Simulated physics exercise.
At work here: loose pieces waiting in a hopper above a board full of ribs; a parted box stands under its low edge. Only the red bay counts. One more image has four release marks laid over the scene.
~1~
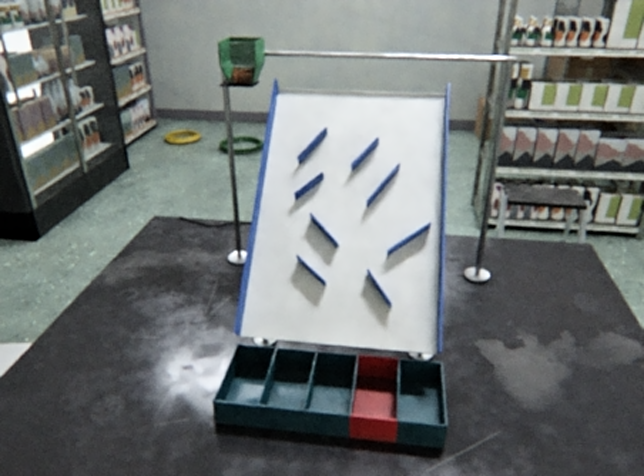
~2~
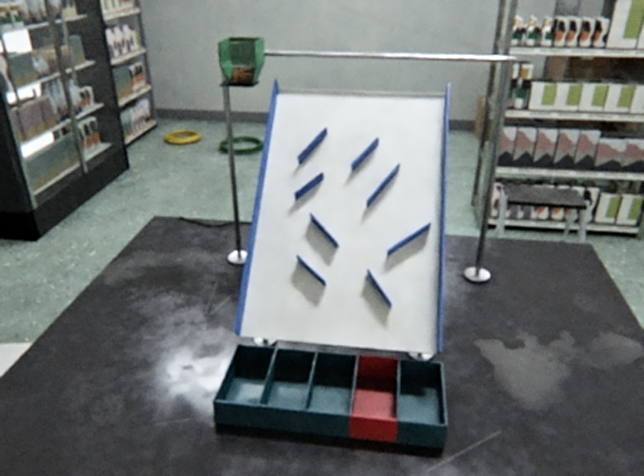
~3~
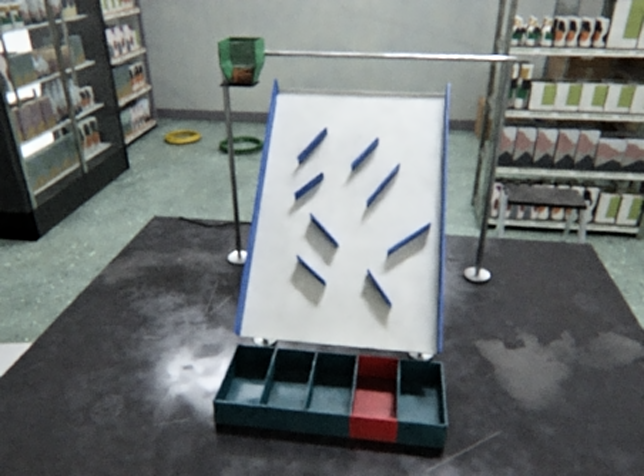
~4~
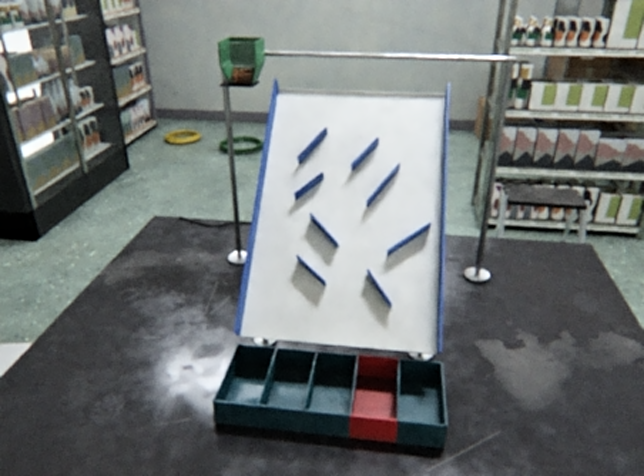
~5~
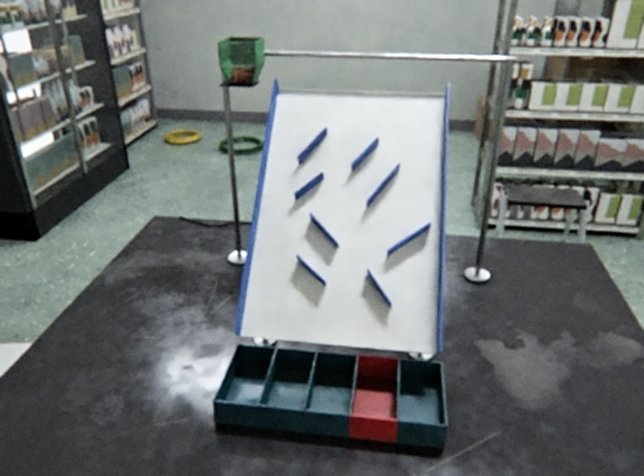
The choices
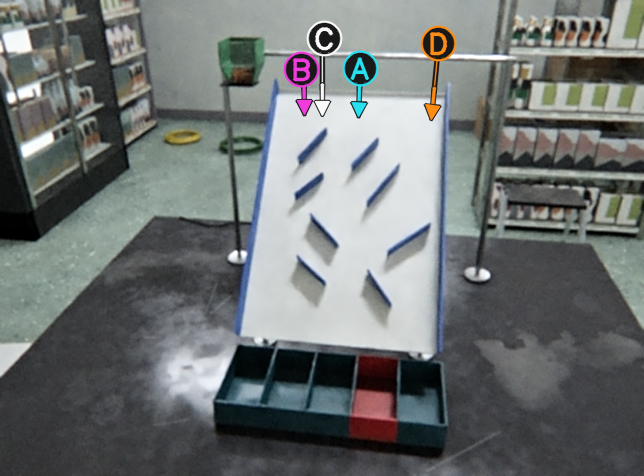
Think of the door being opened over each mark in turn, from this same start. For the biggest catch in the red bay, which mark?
A beats the others.
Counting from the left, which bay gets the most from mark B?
It is the first one.
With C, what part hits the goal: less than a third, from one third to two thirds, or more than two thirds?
Mark C gives less than a third.
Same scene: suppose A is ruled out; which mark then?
C.
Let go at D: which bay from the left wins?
The fifth from the left.
On the marked copy, mark A meets the board at (358, 111); mark B meets the board at (304, 109); mark C meets the board at (322, 110); mark D meets the board at (431, 114).
If A is chosen, roughly two thirds in the red bay, roughly a third in other bays.
If B is chosen, not one piece in the red bay, almost all in other bays.
If C is chosen, roughly a quarter in the red bay, the larger part in other bays.
If D is chosen, just a few in the red bay, almost all in other bays.
